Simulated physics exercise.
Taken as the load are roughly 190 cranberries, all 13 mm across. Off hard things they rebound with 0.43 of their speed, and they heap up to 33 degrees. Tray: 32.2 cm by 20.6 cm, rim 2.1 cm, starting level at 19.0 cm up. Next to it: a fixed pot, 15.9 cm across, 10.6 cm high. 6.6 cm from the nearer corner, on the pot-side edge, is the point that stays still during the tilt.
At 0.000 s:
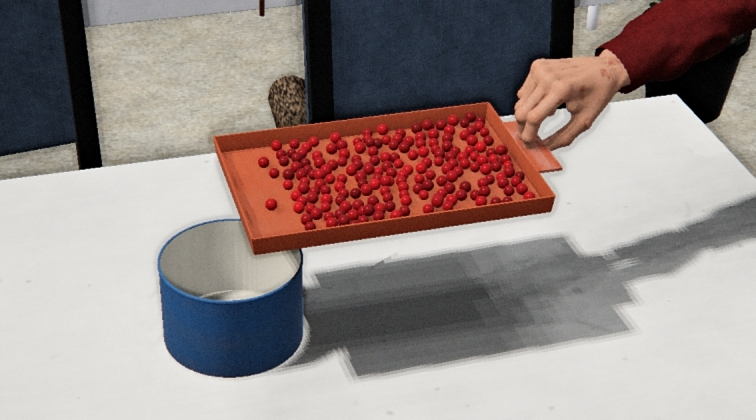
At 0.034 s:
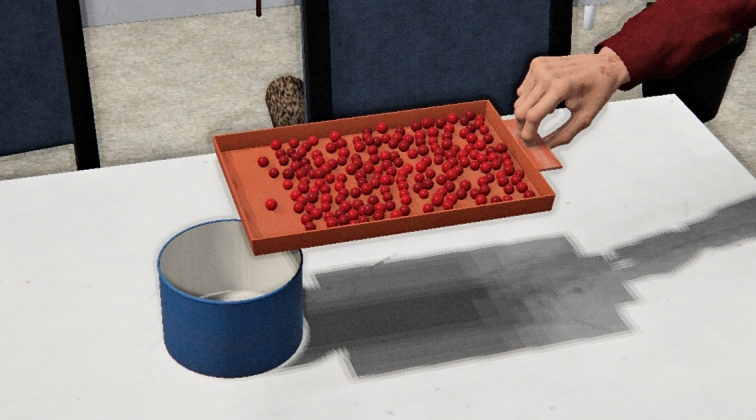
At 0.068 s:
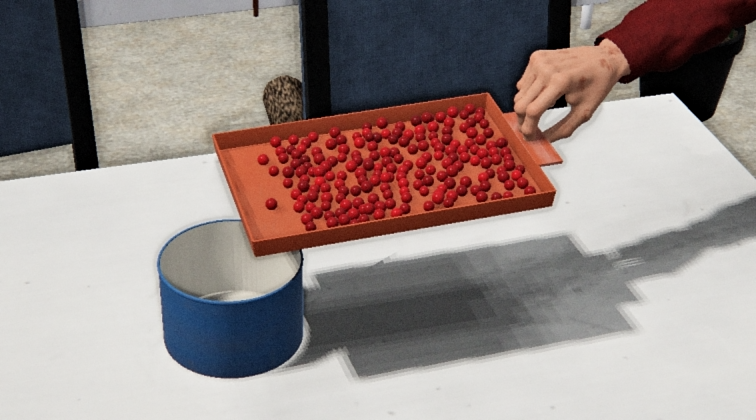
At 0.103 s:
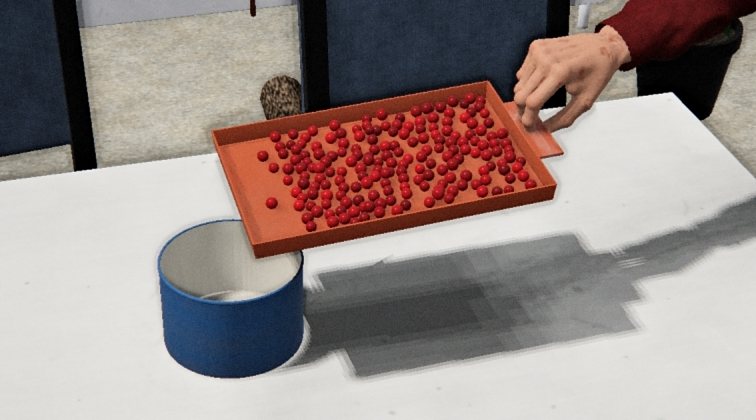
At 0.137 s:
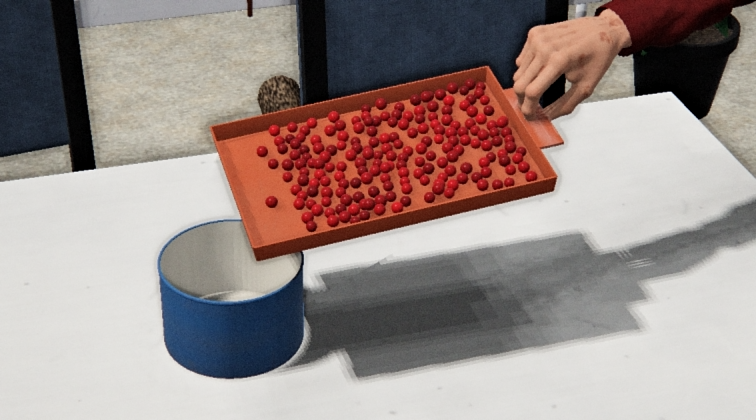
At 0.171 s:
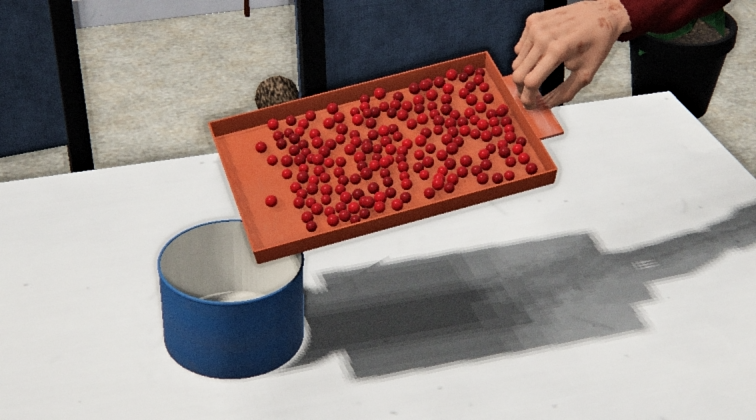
In this clip, a hand in a red sleeve holds a shallow orange-red tray of cranberries above a white table, then gradually raises its right side, tilting it toward the left, while the blue pot below stays still.
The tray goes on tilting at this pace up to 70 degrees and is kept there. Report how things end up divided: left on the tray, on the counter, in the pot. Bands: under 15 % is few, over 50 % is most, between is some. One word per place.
Tray: Most, counter: Some, pot: Few.
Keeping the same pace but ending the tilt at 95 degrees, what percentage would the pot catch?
Pot share: About 0 per cent.
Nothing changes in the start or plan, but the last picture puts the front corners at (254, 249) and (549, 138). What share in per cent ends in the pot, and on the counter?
Pot 0; counter 75.
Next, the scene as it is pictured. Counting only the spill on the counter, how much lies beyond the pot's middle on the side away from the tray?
Around 70 in a hundred.
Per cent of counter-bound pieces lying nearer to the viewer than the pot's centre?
About 100 per cent.
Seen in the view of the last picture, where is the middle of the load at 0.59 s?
Expected load position: Near (332, 181).
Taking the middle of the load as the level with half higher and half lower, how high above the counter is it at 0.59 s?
Roughly 26 cm.
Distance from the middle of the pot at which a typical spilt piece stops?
About 20 centimetres.
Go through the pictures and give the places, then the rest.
The first picture shows tray tilt 0 degrees, front corners at (254, 237) and (552, 195); middle of the pieces at (392, 173); pot at (231, 258).
The second picture shows tray tilt 1 degrees, front corners at (254, 238) and (552, 194); middle of the pieces at (391, 172).
The third picture shows tray tilt 2 degrees, front corners at (255, 240) and (553, 190); middle of the pieces at (392, 169).
The fourth picture shows tray tilt 5 degrees, front corners at (255, 242) and (554, 183), lowest corner left front; middle of the pieces at (392, 163).
The fifth picture shows tray tilt 9 degrees, front corners at (255, 246) and (554, 175), lowest corner left front; middle of the pieces at (391, 156).
The sixth picture shows tray tilt 13 degrees, front corners at (256, 249) and (554, 168), lowest corner left front; middle of the pieces at (391, 150); pot at (231, 260). The tray's pace is about 115 degrees a second.
After 0.42 s, tilt 41 degrees; the tray holds 100 %, the pot 0 %.
After 0.59 s, tilt 61 degrees; the tray holds 100 %, the pot 0 %.
After 0.88 s, tilt 70 degrees; the tray holds 80 %, the pot 0 %.
By 1.7 s all is still; tray 70 %, counter 30 %, pot 0 %.
